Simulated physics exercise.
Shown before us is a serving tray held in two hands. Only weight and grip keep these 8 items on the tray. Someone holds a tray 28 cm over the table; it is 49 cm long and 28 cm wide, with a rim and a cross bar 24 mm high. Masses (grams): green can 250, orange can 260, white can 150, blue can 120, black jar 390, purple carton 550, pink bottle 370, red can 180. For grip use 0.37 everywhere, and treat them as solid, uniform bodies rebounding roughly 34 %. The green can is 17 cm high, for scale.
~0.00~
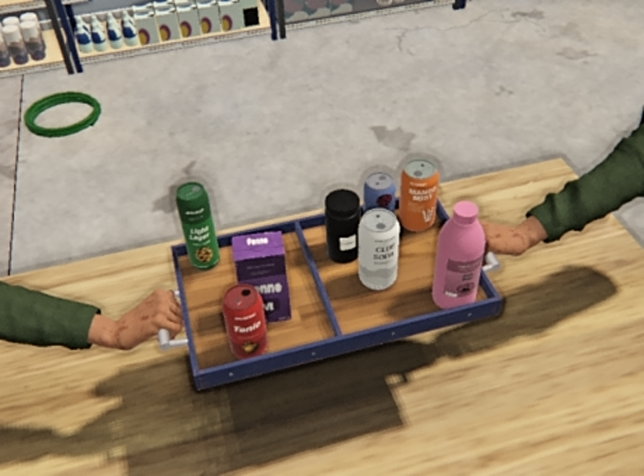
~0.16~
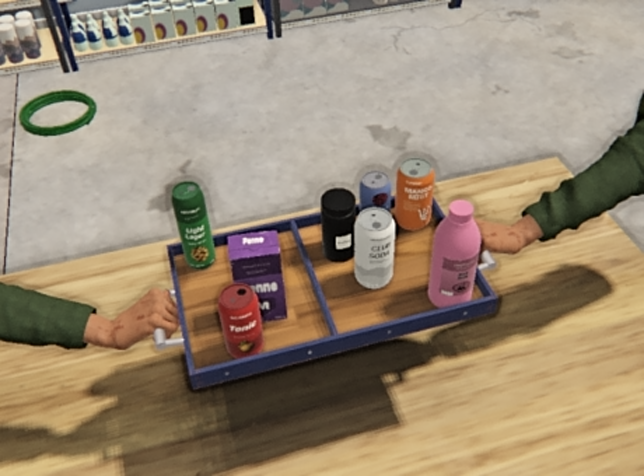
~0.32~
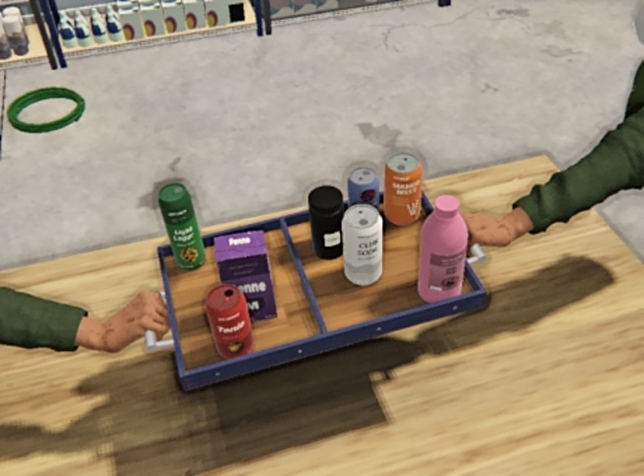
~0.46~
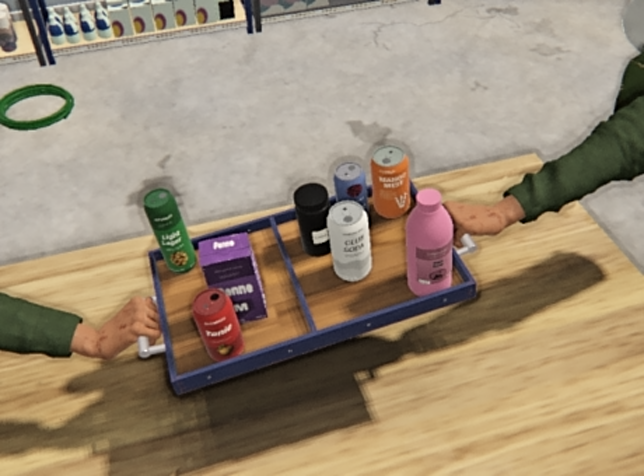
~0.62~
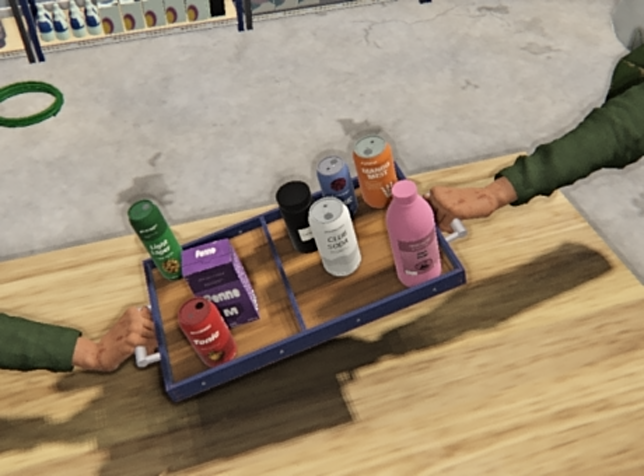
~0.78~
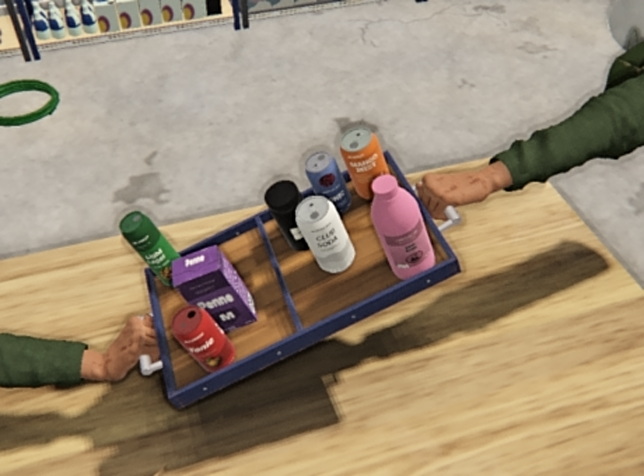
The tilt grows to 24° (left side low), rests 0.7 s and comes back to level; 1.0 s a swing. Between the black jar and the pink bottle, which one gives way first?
Of the two named, the latter.
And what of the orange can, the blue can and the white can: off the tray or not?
Once it all settles, the orange can stays on its surface, the blue can stays on its surface and the white can stays on its surface.
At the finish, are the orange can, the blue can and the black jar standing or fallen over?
The orange can stays upright; the blue can is still upright; the black jar stays upright.
Around 1.28 s, tray at 24°, left edge down; green can now off the tray; pink bottle shifted 7 cm near (350, 246); black jar tipped 4° against what carries it near (272, 225).
Around 1.68 s, tray at 24°, left edge down; purple carton now off the tray; pink bottle tipped 33° against what carries it near (269, 289); black jar shifted 3 cm near (275, 228).
Around 2.18 s, tray at 17°, left edge down; pink bottle on its side near (248, 318); black jar shifted 3 cm near (279, 227); white can on its side.
Finally (3.3 s), off the tray, green can and purple carton; on their side or leaning hard on the tray, white can and pink bottle; not toppled but over 5 cm from the start, orange can, blue can and red can; black jar still in place (within 5 cm). Final places as that camera would see them, black jar near (291, 225), pink bottle near (253, 303). Black jar was never lost; pink bottle went at 1.70 s.
